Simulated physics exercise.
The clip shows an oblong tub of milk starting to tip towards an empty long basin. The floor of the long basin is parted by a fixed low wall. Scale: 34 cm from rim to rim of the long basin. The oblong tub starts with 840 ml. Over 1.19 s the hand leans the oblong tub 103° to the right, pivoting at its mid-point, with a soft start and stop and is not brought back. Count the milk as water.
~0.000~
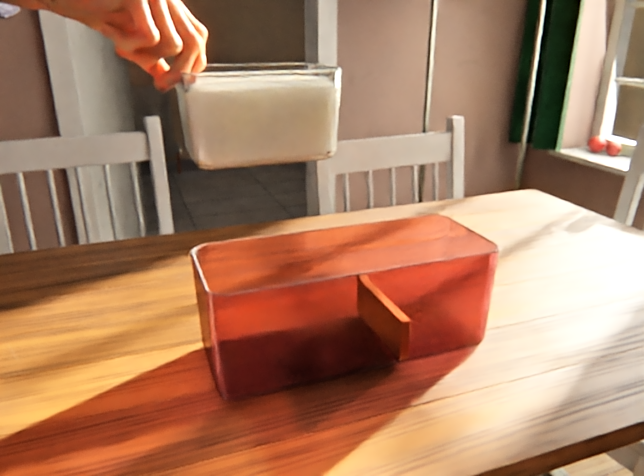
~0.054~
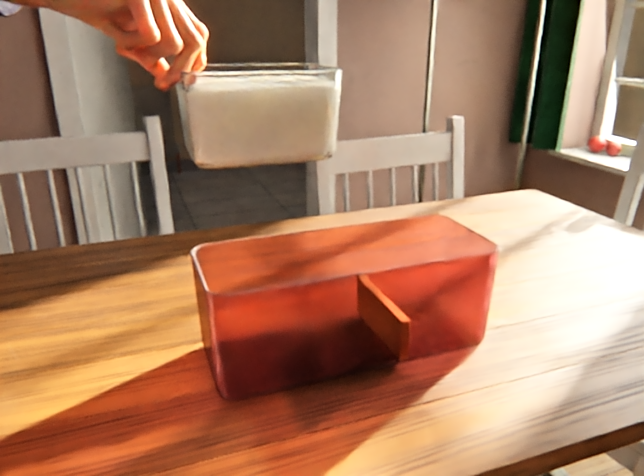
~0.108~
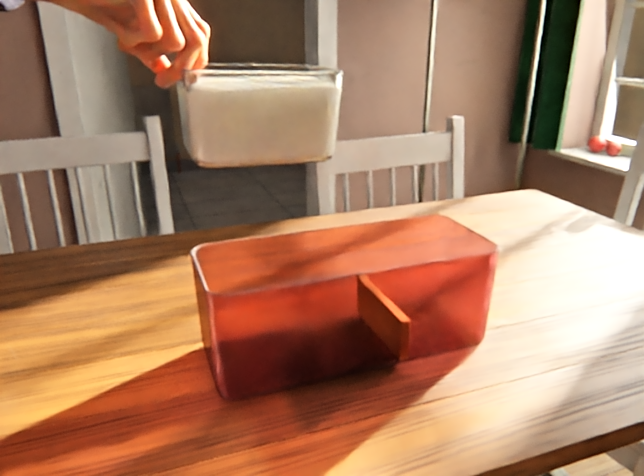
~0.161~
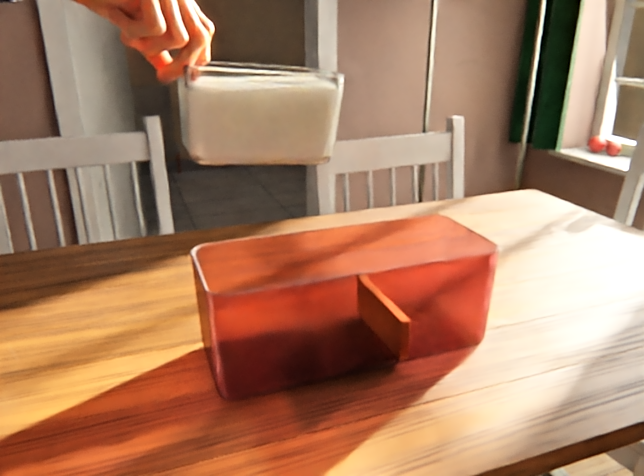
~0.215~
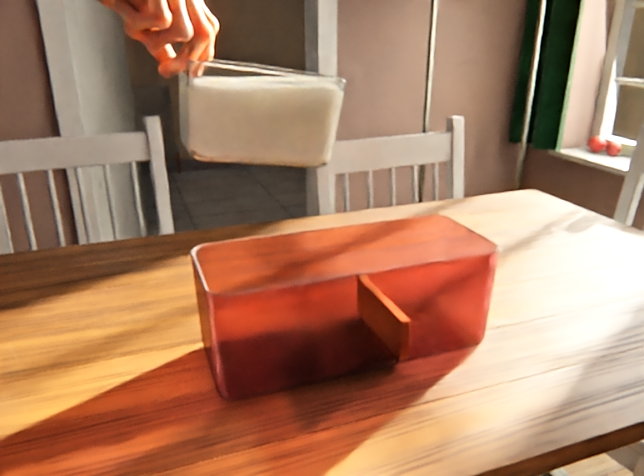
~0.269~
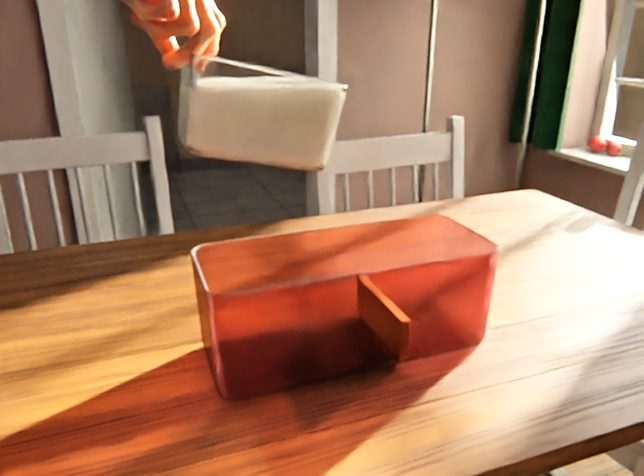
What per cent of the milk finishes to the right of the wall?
About 63 per cent.
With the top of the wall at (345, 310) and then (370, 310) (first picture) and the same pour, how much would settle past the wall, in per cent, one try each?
In turn about 85 and 55 per cent.
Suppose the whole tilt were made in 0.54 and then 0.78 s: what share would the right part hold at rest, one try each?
In turn about 40 and 50 per cent.
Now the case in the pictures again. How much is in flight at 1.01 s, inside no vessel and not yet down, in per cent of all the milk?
Some 8 per cent.
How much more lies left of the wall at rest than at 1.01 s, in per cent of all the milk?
About 18 per cent.
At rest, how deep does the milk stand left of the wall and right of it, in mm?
Some 10 mm on the left and 38 mm on the right.
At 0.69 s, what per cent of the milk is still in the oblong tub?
Some 52 per cent.
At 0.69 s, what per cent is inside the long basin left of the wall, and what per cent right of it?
Near 2 on the left, 12 on the right.
By 0.69 s the tilt is 65° and 52 per cent is still to pour, 2 is left of the wall and 12 right of it.
By 1.01 s the tilt is 97° and 11 per cent is still to pour, 16 is left of the wall and 64 right of it.
By 1.34 s the tilt is 103° and 1 per cent is still to pour, 32 is left of the wall and 63 right of it.
By 1.69 s the tilt is 103° and 0 per cent is still to pour, 33 is left of the wall and 63 right of it.
At rest 33 per cent lies left of the wall, 63 right of it and 3 outside.
